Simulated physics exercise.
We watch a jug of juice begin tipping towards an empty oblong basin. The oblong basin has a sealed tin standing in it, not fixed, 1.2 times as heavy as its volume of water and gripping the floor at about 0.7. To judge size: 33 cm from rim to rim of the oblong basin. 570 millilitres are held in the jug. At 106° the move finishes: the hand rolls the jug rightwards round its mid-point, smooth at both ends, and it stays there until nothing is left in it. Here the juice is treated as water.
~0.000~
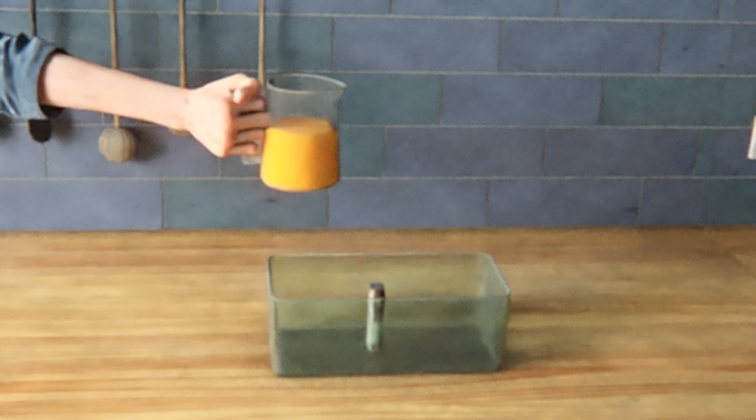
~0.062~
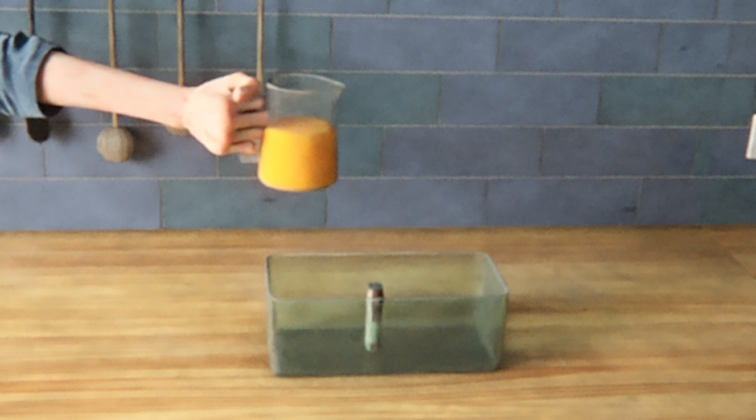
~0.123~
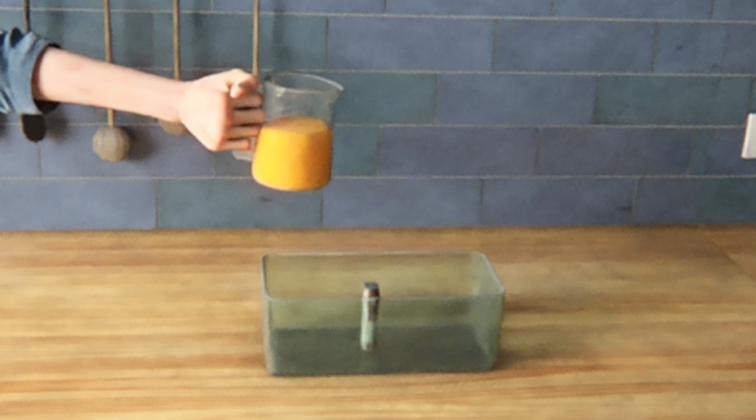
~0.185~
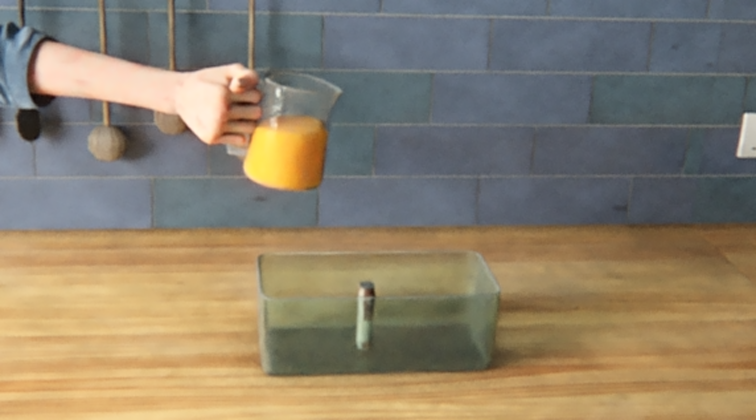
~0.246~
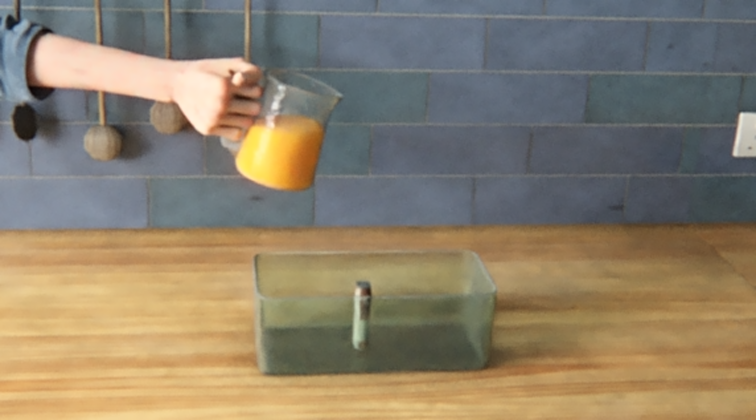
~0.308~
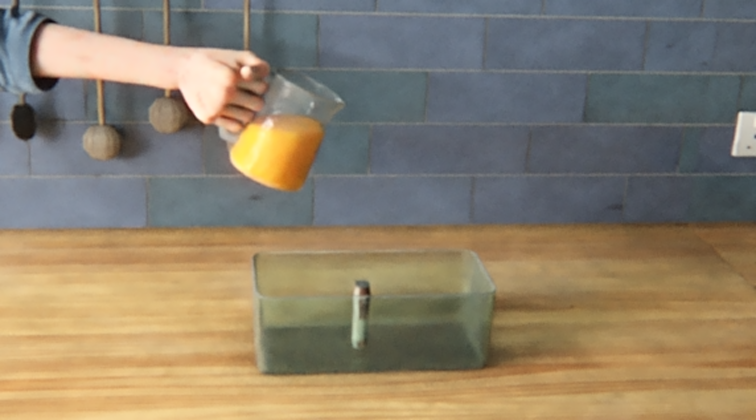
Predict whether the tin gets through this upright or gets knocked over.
Upright.
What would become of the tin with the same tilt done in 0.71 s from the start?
Well, the tin simply holds firm.
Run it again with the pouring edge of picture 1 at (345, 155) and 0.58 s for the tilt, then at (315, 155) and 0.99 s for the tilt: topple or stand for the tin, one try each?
Try 1: Tipped over; try 2: Tipped over.
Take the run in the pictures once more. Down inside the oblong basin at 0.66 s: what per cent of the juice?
Around 0%.
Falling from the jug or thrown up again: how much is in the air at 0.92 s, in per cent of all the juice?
Some 34 % is up in the air.
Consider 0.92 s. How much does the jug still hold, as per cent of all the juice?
40 %.
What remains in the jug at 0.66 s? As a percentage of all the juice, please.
Roughly 92 per cent.
After 0.66 s the tilt is 80° and 93 per cent is still to pour; the tin stands where it began.
After 0.92 s the tilt is 105° and 40 per cent is still to pour; the tin stands where it began.
After 1.19 s the tilt is 106° and 8 per cent is still to pour; the tin stands where it began.
After 1.49 s the tilt is 106° and 1 per cent is still to pour; the tin stands where it began.
In the end the tin stands where it began.
